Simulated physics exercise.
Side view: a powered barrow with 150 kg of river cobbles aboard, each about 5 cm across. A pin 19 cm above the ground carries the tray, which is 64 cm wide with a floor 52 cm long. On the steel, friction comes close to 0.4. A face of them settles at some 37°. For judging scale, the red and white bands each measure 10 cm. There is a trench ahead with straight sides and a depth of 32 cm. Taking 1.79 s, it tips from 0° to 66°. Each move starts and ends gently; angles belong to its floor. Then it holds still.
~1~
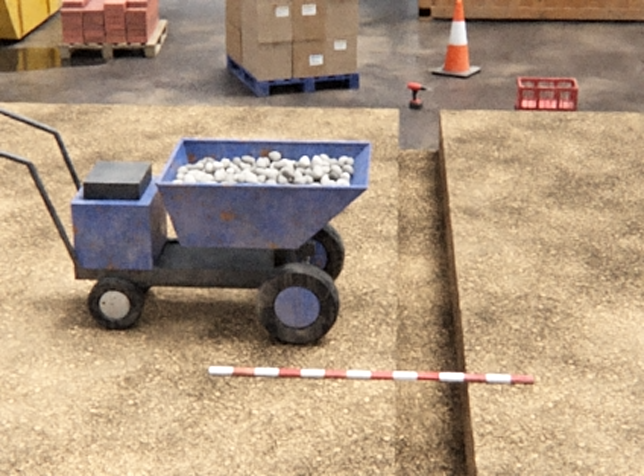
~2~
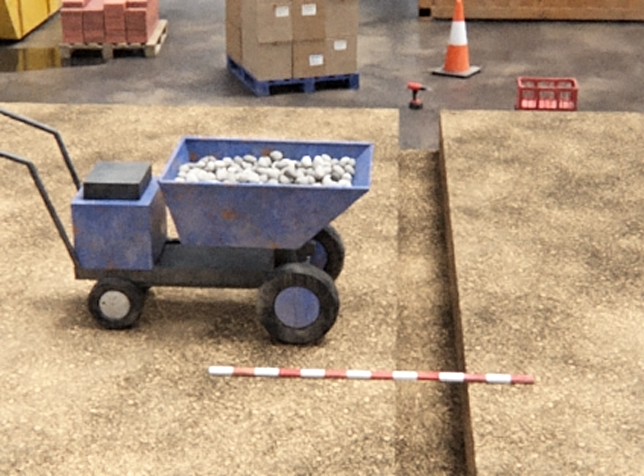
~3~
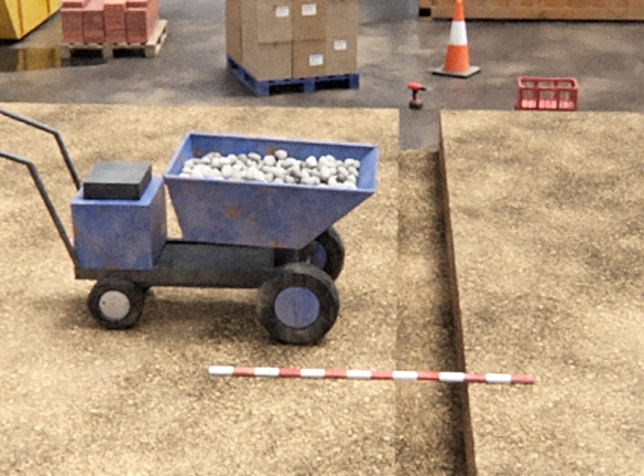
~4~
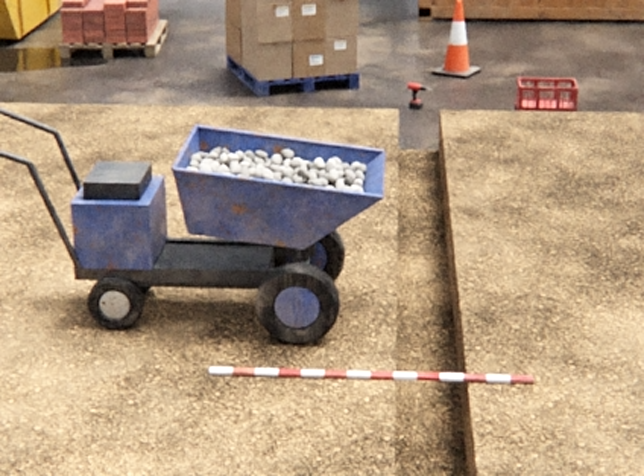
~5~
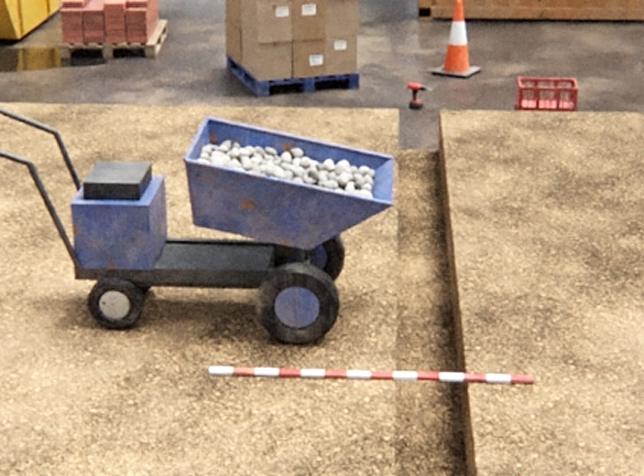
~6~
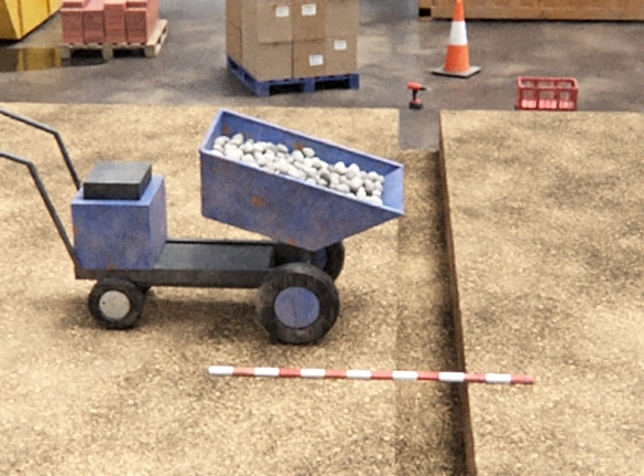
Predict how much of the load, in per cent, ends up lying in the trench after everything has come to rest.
Roughly 49 per cent of it.
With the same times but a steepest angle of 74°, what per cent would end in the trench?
Close to 50 per cent then.
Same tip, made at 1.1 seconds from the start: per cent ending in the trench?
Roughly 40 per cent would.
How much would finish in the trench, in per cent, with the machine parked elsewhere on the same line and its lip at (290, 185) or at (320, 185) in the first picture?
I'd say some 90 per cent and some 95 per cent.
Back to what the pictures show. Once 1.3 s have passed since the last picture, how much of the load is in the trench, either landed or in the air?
At that moment: Approx. 15 %.
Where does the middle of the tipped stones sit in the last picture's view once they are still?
Their middle ends up near (468, 314).
Then, 0.7 s after the last picture the floor is at 56°, 99 % in the tray, 1 % in the trench; the foremost stones are at (448, 278).
Then, 1.3 s after the last picture the floor is at 66°, 53 % in the tray, 13 % in the trench, 33 % past the trench; the foremost stones are at (554, 311).
Then, 1.6 s after the last picture the floor is at 66°, 24 % in the tray, 24 % in the trench, 52 % past the trench; the foremost stones are at (614, 311).
Then, 3.6 s after the last picture the floor is at 66°, 0 % in the tray, 49 % in the trench, 51 % past the trench; the foremost stones are at (640, 298).
